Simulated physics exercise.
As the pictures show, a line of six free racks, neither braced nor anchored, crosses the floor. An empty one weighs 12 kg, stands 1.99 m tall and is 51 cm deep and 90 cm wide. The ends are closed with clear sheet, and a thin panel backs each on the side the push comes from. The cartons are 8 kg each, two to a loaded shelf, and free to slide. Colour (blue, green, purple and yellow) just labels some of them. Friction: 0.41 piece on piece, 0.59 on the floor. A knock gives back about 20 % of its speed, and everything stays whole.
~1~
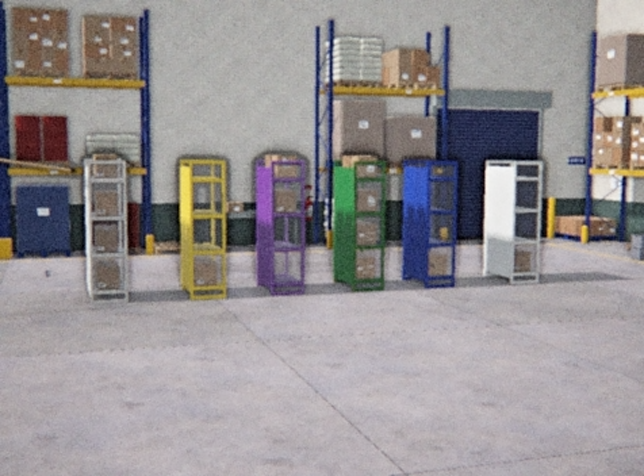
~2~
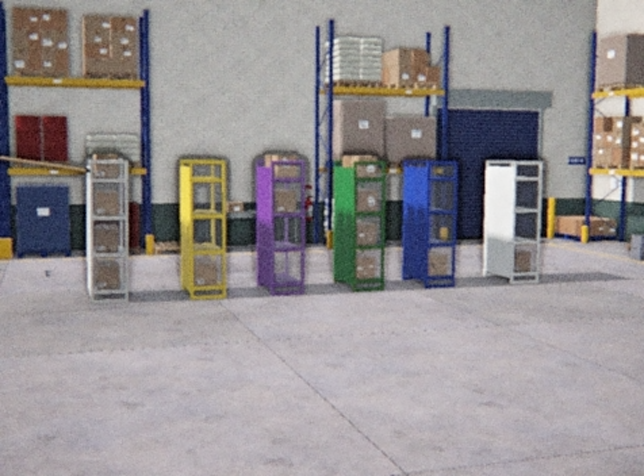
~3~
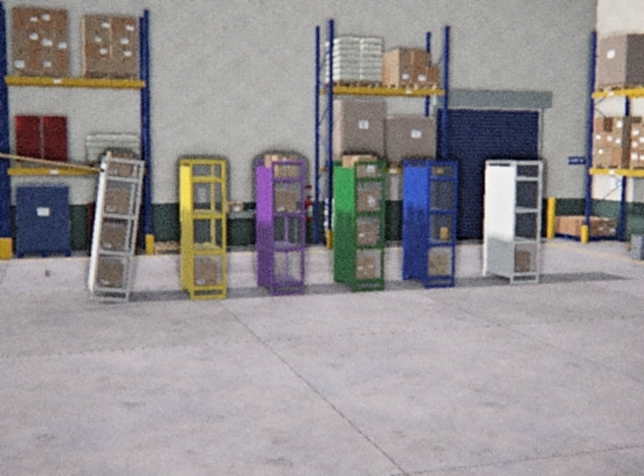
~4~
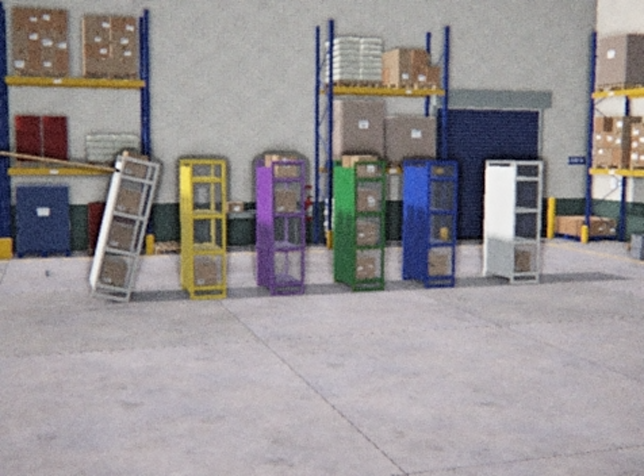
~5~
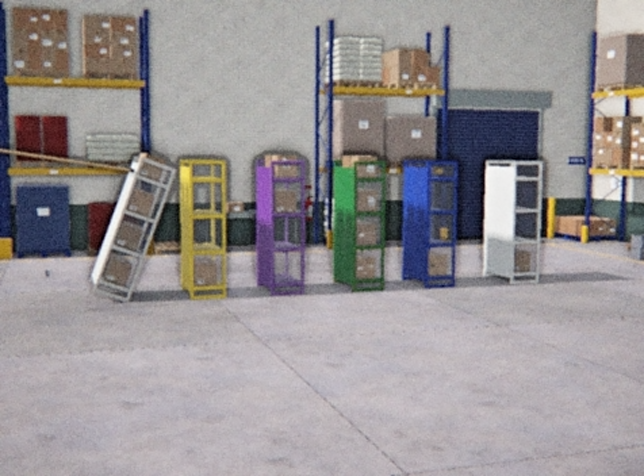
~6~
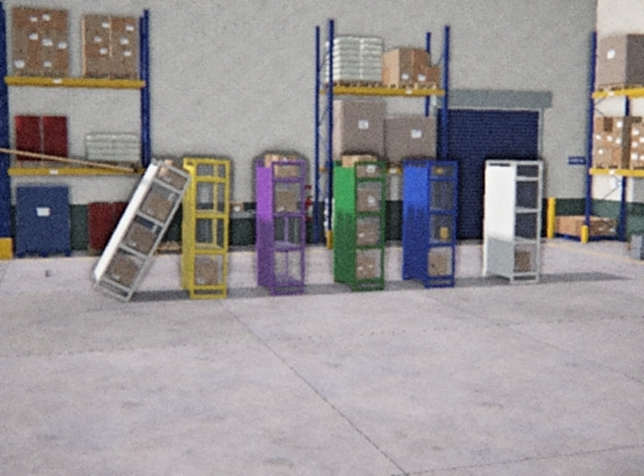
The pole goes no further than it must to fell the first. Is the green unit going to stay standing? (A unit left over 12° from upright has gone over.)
That unit goes over.
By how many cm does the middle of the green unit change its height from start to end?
It ends some 35 cm lower.
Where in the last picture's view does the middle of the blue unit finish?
Near (497, 246).
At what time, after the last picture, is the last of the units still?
Near 3.5 s.
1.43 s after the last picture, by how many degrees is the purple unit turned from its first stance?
About 30°.
Then, 0.49 s later than the last frame, 6 cartons spilt or dropped; 1 of the 5 other units over; green unit unmoved; yellow unit tilted 23°.
Then, 1.43 s later than the last frame, 14 cartons spilt or dropped; 2 of the 5 other units over; green unit tilted 10°; yellow unit tilted 42°.
Then, 2.33 s later than the last frame, 21 cartons spilt or dropped; 5 of the 5 other units over; green unit tilted 60°; purple unit tilted 64°.
When it is over, 26 cartons spilt or dropped; 5 of the 5 other units over; green unit tilted 65°; blue unit tilted 71°; purple unit tilted 67°. Not one is left standing. In pixels of the last frame, middles, green unit near (426, 244), blue unit near (497, 246).
